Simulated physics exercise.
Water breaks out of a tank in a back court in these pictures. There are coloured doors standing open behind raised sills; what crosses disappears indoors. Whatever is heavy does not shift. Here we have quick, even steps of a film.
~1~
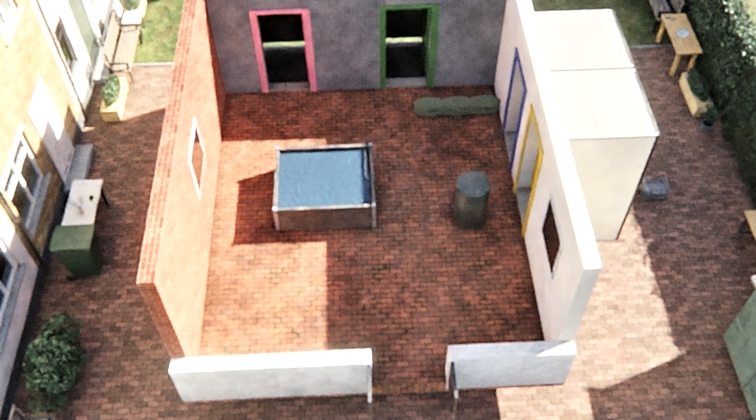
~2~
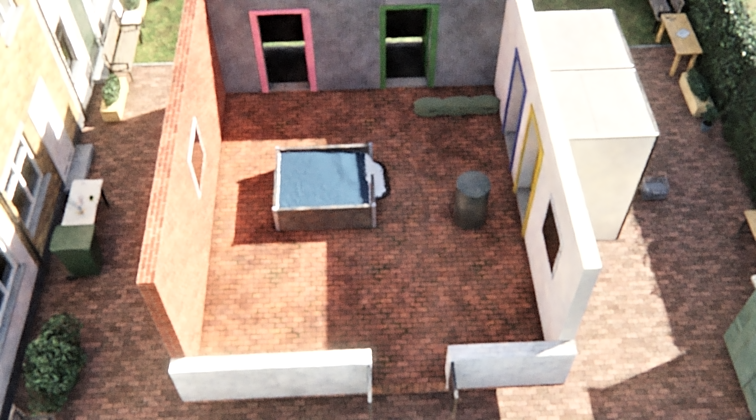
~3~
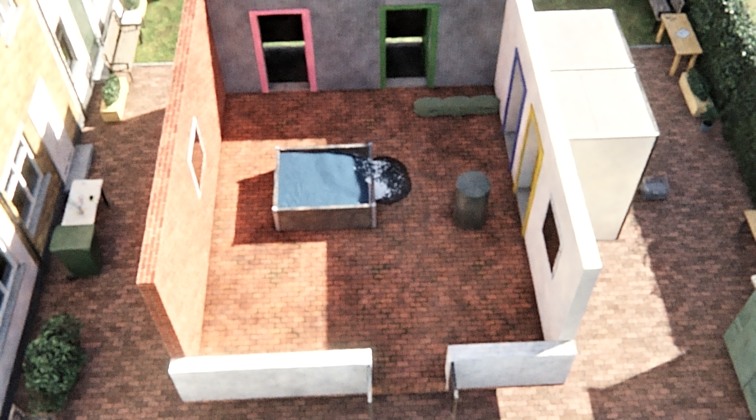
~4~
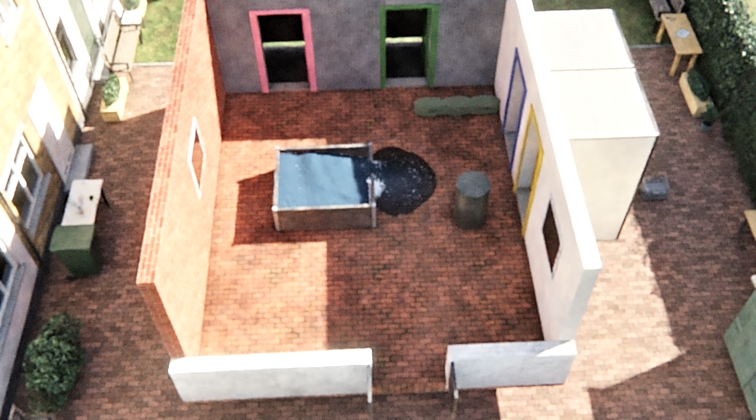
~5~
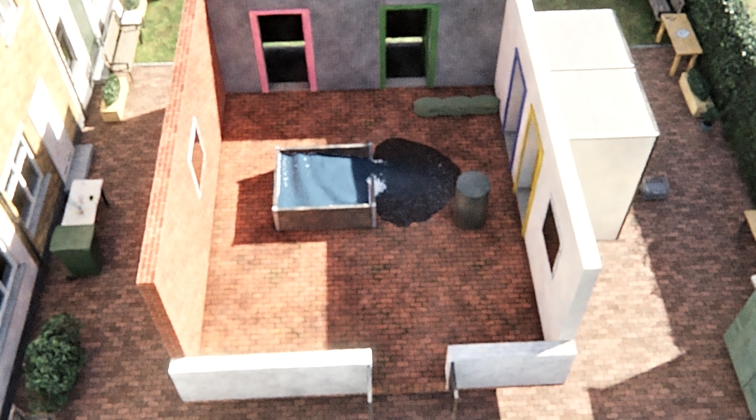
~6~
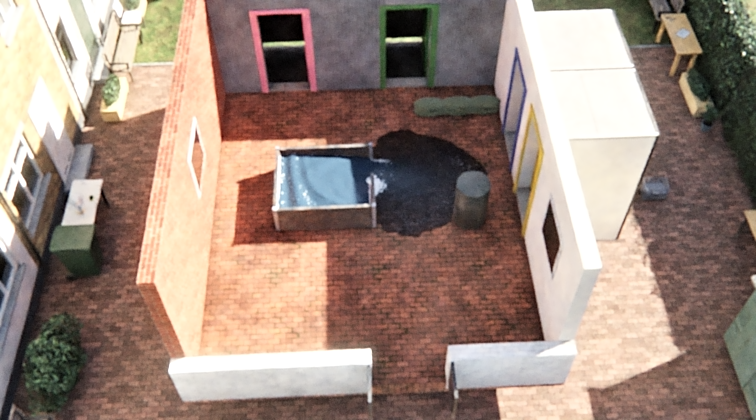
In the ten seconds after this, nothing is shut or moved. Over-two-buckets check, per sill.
The blue door lets too much in there, the yellow door lets in little enough there, the green door lets in little enough there, the pink door lets in little enough there.
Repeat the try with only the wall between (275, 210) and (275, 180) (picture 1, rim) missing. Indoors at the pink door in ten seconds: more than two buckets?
Pink door: Crosses the threshold.
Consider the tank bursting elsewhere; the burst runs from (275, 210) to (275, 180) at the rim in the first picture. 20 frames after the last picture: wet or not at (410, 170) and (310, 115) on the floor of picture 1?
Taking them in turn, they come out spared and soaked.
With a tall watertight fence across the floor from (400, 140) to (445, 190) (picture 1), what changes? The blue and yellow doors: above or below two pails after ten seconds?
What follows is that blue remains within bounds while yellow remains within bounds.
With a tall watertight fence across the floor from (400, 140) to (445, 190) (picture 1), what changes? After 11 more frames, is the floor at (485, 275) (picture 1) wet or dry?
I'd say it ends up swamped.
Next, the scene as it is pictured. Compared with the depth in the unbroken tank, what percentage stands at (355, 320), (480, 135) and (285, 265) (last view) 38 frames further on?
In order: 0, 20, 0 %.
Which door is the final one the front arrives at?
Answer - the pink door.
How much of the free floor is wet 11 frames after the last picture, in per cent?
Some 25 in a hundred.
A moment on, water covers 20 % of the floor; the blue door under two buckets in, the yellow door wet at the sill, nothing in, the green door not reached, the pink door not reached.
Next, water covers 25 % of the floor; the blue door over two buckets in, the yellow door under two buckets in, the green door wet at the sill, nothing in, the pink door not reached.
Then, water covers 30 % of the floor; the blue door far over two buckets in, the yellow door under two buckets in, the green door wet at the sill, nothing in, the pink door not reached.
Later, water covers 40 % of the floor; the blue door far over two buckets in, the yellow door under two buckets in, the green door wet at the sill, nothing in, the pink door not reached.
In the end, water covers 65 % of the floor; the blue door far over two buckets in, the yellow door under two buckets in, the green door wet at the sill, nothing in, the pink door wet at the sill, nothing in.
